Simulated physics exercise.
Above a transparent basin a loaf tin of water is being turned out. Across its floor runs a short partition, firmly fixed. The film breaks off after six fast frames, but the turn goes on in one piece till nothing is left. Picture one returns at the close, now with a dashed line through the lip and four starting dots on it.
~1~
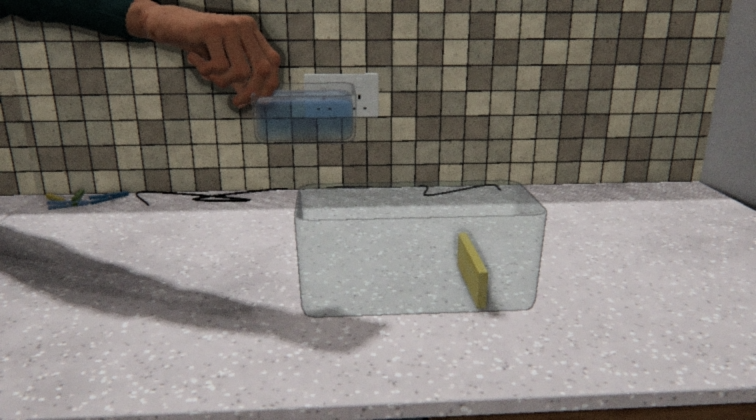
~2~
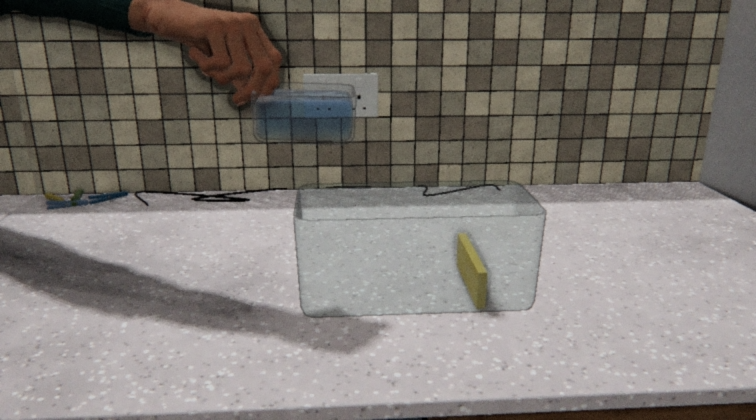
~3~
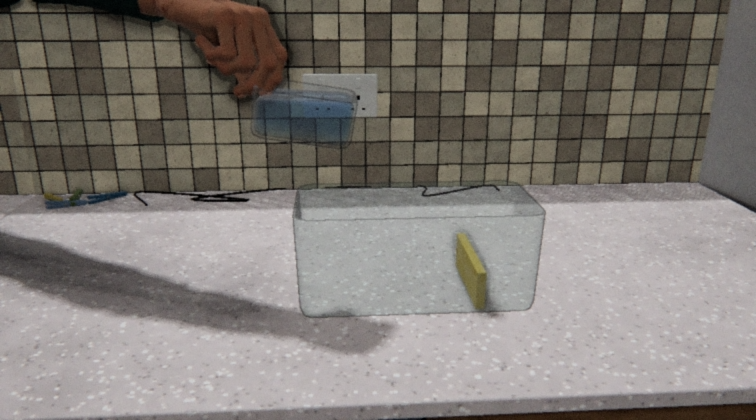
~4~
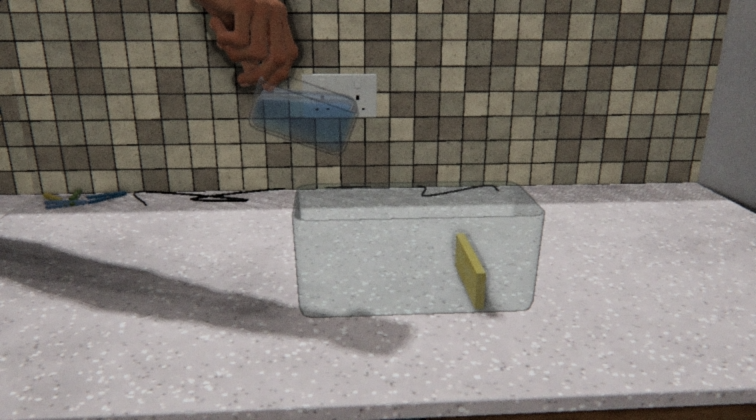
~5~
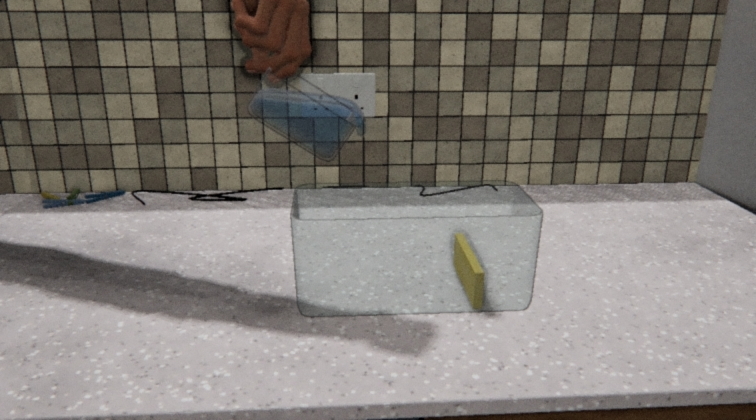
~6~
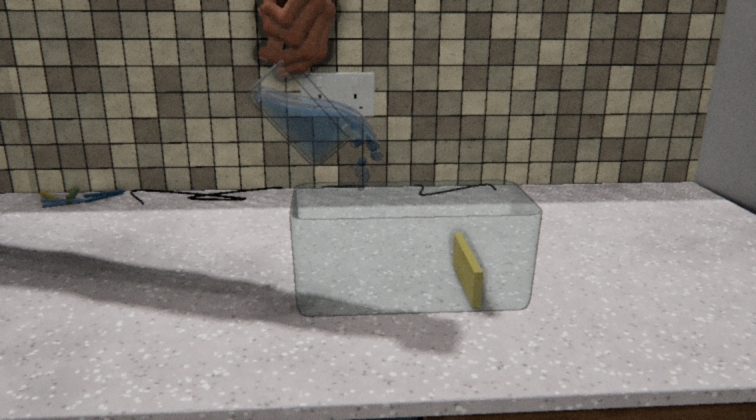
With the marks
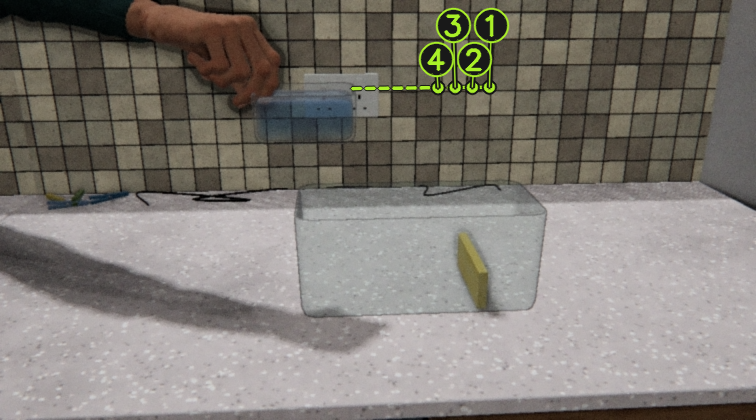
We see a hand holding a clear container of blue water above a transparent basin with a short yellow partition inside; the hand tilts the container steadily to the right, and water slips over its lip and streams downward.
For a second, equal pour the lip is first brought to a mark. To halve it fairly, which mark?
4.
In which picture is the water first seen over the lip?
In picture 4.
On the marked copy, 1 at (489, 87); 2 at (472, 87); 3 at (455, 87); 4 at (437, 87).
With 1, about 25 % ends left of the wall and 71 % right of it; 3 % is lost outside.
With 2, about 28 % ends left of the wall and 72 % right of it.
With 3, about 29 % ends left of the wall and 70 % right of it.
With 4, about 49 % ends left of the wall and 49 % right of it.
